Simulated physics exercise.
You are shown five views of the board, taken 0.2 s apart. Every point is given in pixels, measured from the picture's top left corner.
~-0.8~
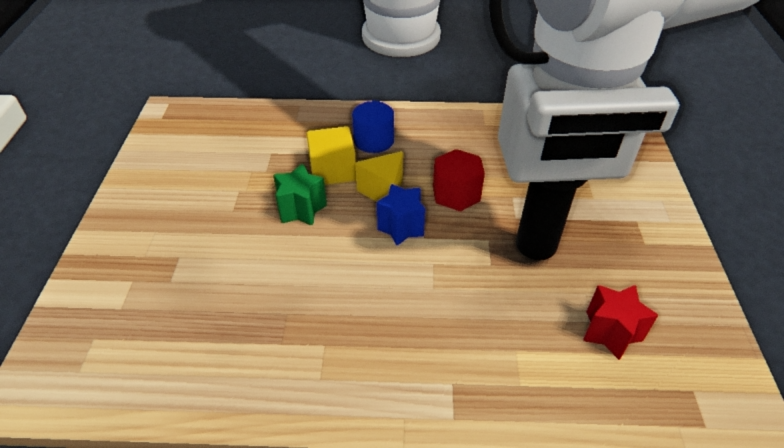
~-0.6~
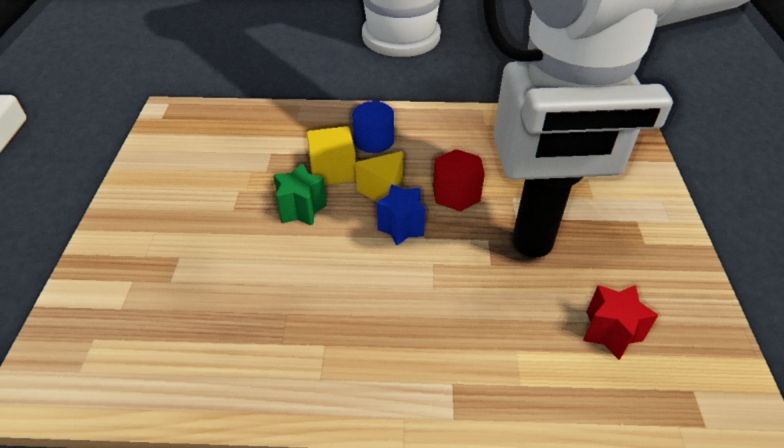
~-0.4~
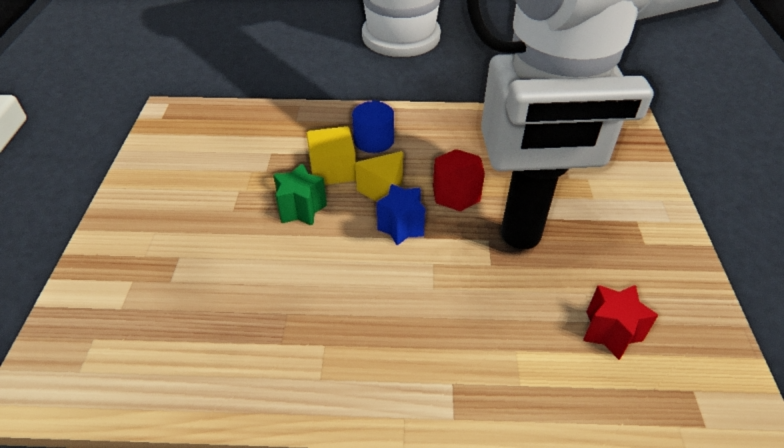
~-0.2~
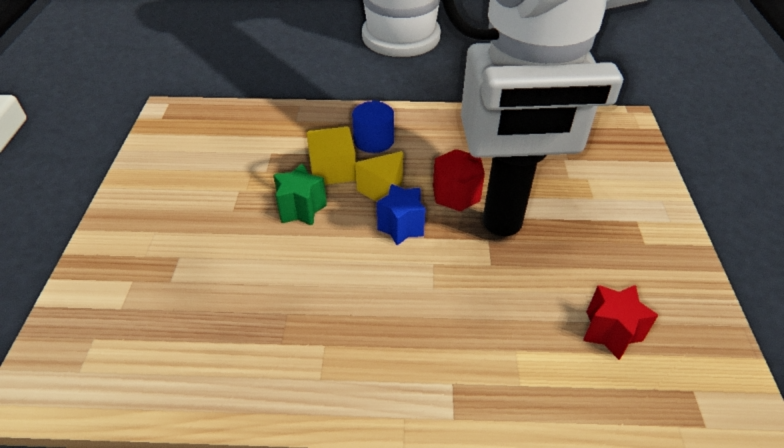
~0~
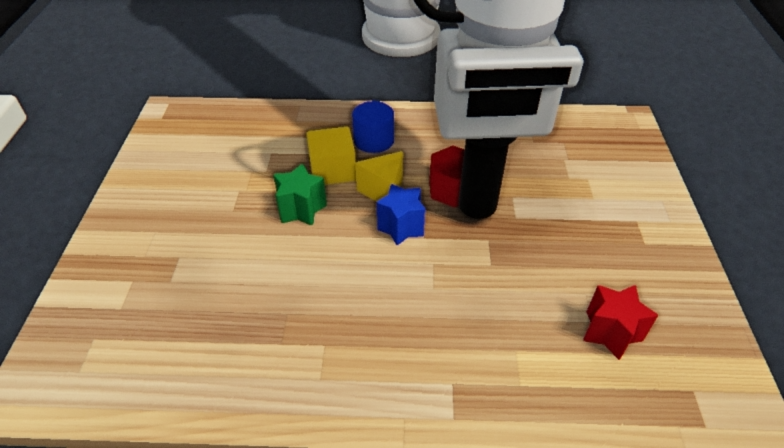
On a wooden board, a robot arm's black pusher slides left and away, nudging the red six-sided block slightly left.
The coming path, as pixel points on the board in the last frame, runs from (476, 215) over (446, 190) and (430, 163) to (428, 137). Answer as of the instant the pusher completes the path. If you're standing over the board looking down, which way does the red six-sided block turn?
It goes round opposite to clock hands.
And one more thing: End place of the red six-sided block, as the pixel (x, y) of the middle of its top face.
Its top centre is at about (401, 94).
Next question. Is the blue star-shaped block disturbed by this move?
Stays where it is.
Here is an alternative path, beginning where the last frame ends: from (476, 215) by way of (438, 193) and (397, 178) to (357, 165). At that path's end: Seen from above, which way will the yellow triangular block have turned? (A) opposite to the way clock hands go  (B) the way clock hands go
I choose A.
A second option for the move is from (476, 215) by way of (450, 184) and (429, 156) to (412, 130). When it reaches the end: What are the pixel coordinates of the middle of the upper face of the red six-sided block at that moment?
At the end it should sit near (388, 86).
What follows on the original path. One third of the way, pusher at (446, 181); red six-sided block at (429, 136), turned 15° clockwise.
Two thirds of the way, pusher at (430, 154); blue round block at (370, 111); red six-sided block at (412, 112).
At the end, pusher at (428, 130); blue round block at (366, 109); yellow triangular block unmoved; blue star-shaped block unmoved; red six-sided block at (401, 94), turned 20° anticlockwise.
